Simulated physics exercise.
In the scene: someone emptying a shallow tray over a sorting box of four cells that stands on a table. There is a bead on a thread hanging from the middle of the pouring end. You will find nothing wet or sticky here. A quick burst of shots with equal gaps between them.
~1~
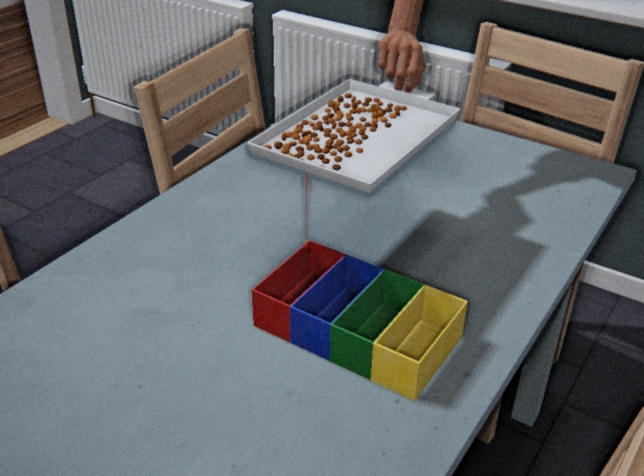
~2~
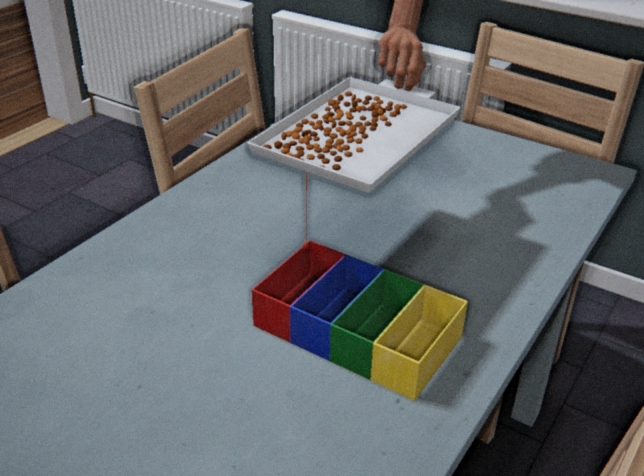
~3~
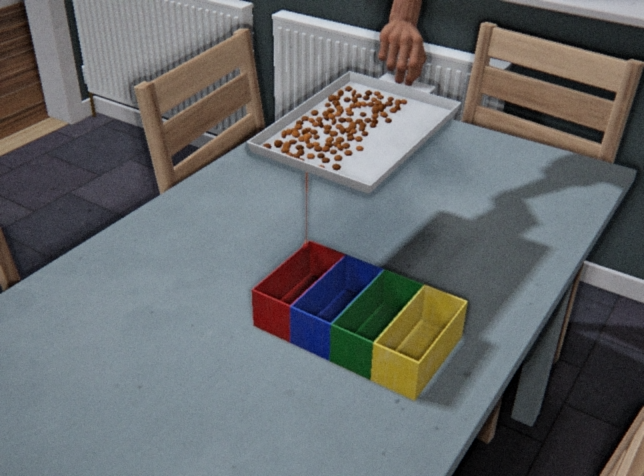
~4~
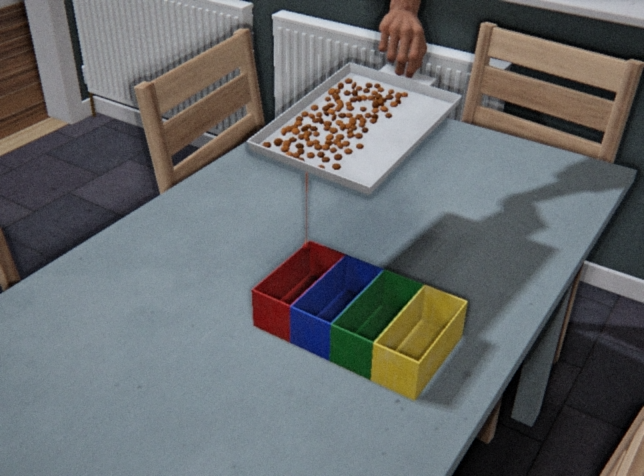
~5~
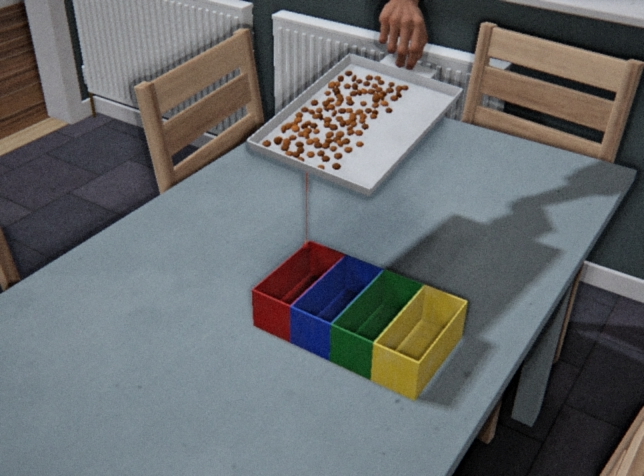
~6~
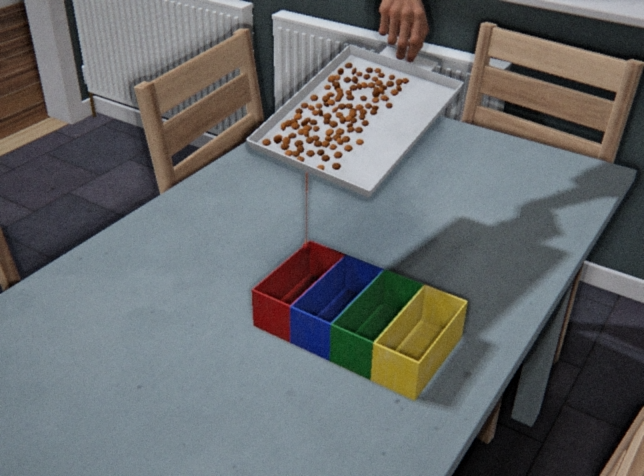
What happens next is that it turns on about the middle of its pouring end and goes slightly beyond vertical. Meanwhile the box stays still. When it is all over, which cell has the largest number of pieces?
The blue cell.
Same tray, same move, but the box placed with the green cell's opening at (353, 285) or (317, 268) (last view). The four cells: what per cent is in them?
The first yields 100 per cent and the second 100 per cent.
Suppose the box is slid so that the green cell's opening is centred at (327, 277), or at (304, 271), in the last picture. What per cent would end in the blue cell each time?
The first position comes out at 10 per cent, the other at 0 per cent.
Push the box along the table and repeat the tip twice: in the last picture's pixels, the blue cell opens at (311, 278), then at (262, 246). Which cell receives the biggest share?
It would be green the first time and the yellow cell the second time.
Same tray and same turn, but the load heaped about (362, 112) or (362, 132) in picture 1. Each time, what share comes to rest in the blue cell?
Respectively 60 and 70 per cent.
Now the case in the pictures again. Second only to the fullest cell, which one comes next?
Second best is the red cell.
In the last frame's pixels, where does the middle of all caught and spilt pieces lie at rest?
Around (332, 319), give or take.
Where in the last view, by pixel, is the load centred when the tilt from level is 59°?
I'd mark it close to (337, 163).
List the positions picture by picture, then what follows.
In the first picture, corners of the pouring end near (251, 142) and (370, 181), level; middle of the load near (339, 130), bits of cat kibble; bead on its thread near (306, 247); red cell near (271, 312); blue cell near (310, 330); green cell near (351, 348); yellow cell near (395, 368).
In the second picture, corners of the pouring end near (251, 142) and (369, 182), level; middle of the load near (339, 129).
In the third picture, corners of the pouring end near (251, 141) and (369, 183), tipped barely, lowest at the right corner; middle of the load near (339, 127).
In the fourth picture, corners of the pouring end near (251, 141) and (369, 185), tipped a little, lowest at the right corner; middle of the load near (339, 123).
In the fifth picture, corners of the pouring end near (251, 140) and (369, 186), tipped a little, lowest at the right corner; middle of the load near (339, 119).
In the sixth picture, corners of the pouring end near (250, 139) and (369, 188), tipped a little, lowest at the right corner; middle of the load near (335, 110); red cell near (271, 312); blue cell near (310, 330); green cell near (351, 348); yellow cell near (395, 368).
Shortly afterwards, tray tipped steeply; all but a few on the tray; only a few falling or outside the box.
Next, tray tipped right over; near a quarter on the tray; near half in the blue cell; a little in the red cell; a little in the green cell; near a quarter falling or outside the box.
Some moments later, tray tipped past a quarter turn; near two thirds in the blue cell; near a quarter in the red cell; a little in the green cell; only a few falling or outside the box.
In the end, tray tipped past a quarter turn; near two thirds in the blue cell; near a quarter in the red cell; a little in the green cell; none at all in the yellow cell; only a few outside the box.
